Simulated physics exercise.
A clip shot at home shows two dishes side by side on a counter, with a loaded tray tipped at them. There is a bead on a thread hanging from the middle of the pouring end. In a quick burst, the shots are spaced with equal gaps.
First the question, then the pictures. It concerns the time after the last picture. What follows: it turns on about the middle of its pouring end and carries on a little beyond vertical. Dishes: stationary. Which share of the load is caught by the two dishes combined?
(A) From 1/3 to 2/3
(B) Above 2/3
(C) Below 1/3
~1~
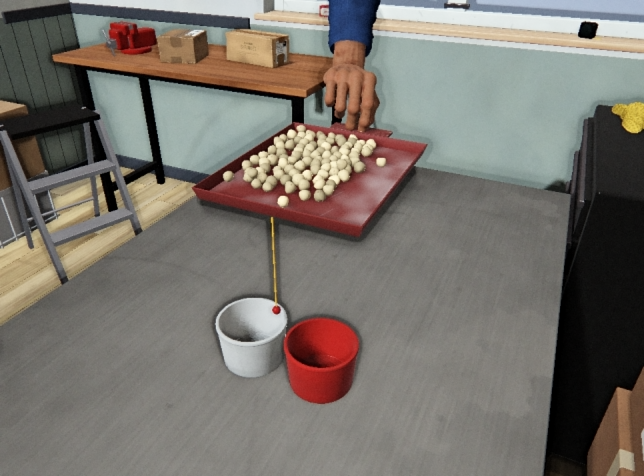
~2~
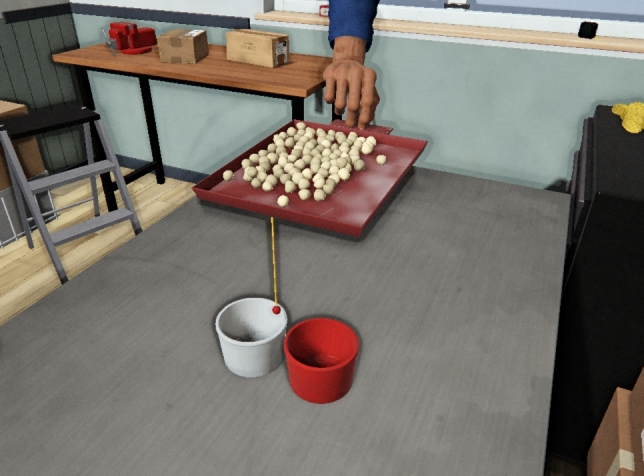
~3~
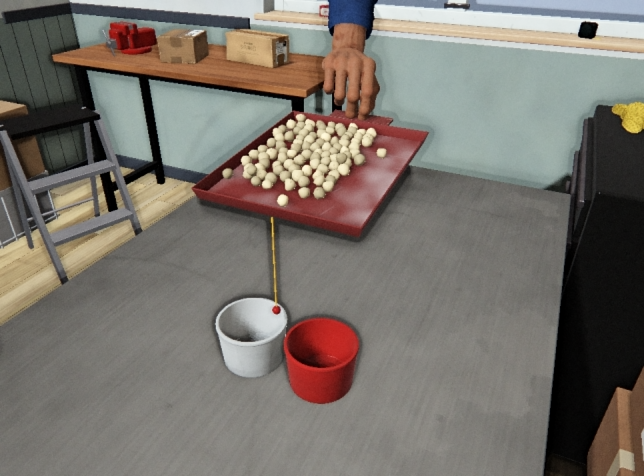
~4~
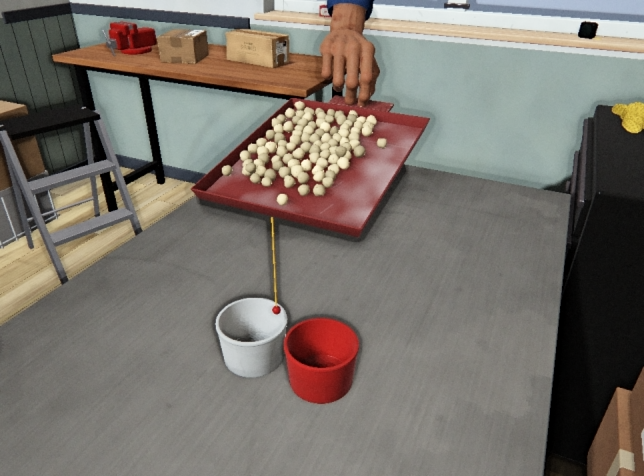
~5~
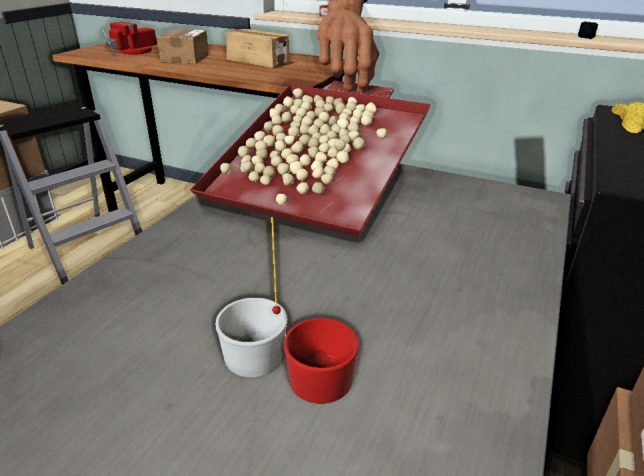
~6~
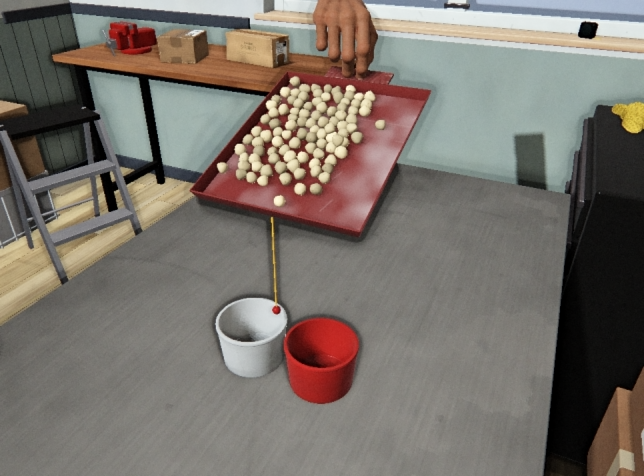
C.
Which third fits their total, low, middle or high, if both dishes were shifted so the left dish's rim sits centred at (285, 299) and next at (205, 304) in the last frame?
Two tries, in turn: Under a third and less than a third.
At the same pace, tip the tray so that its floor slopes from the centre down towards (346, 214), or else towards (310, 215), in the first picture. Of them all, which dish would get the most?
Toward the first point it's the dish to the right; toward the second, the dish to the right.
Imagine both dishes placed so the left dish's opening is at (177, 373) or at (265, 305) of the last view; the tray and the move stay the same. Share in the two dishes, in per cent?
0 and 0 in a hundred.
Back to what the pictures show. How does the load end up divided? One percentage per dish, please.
About 10 % ends in the left dish and about 10 % in the right dish.
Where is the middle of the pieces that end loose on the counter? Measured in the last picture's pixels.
About (214, 412).
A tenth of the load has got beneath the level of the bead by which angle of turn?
Close to 65 degrees, I reckon.
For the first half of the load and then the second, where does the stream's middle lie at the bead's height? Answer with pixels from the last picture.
First close to (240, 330), next close to (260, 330).
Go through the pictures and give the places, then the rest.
In the first picture, corners of the pouring end (198, 187) and (359, 224), level; middle of the load (319, 160), macadamia nuts; left dish (235, 356); right dish (306, 382); bead on its thread (277, 310).
In the second picture, corners of the pouring end (197, 187) and (359, 224), level; middle of the load (319, 159).
In the third picture, corners of the pouring end (197, 187) and (359, 225), tipped barely, level across its low end; middle of the load (319, 153).
In the fourth picture, corners of the pouring end (196, 187) and (358, 225), tipped a little, level across its low end; middle of the load (318, 145).
In the fifth picture, corners of the pouring end (196, 188) and (358, 226), tipped a little, level across its low end; middle of the load (317, 137).
In the sixth picture, corners of the pouring end (195, 189) and (358, 227), tipped clearly, level across its low end; middle of the load (315, 131), about a tenth on the move; left dish (235, 356); right dish (306, 382).
Just after the last frame, tray tipped steeply; the larger part on the tray; just a few in the right dish; just a few in the left dish; about a tenth outside both; roughly a quarter in the air.
A moment on, tray tipped past a quarter turn; about a tenth in the right dish; about a tenth in the left dish; roughly half outside both; roughly a quarter in the air.
Further on, tray tipped past a quarter turn; about a tenth in the right dish; about a tenth in the left dish; the larger part outside both.
When it is over, tray tipped past a quarter turn; about a tenth in the right dish; about a tenth in the left dish; the larger part outside both.
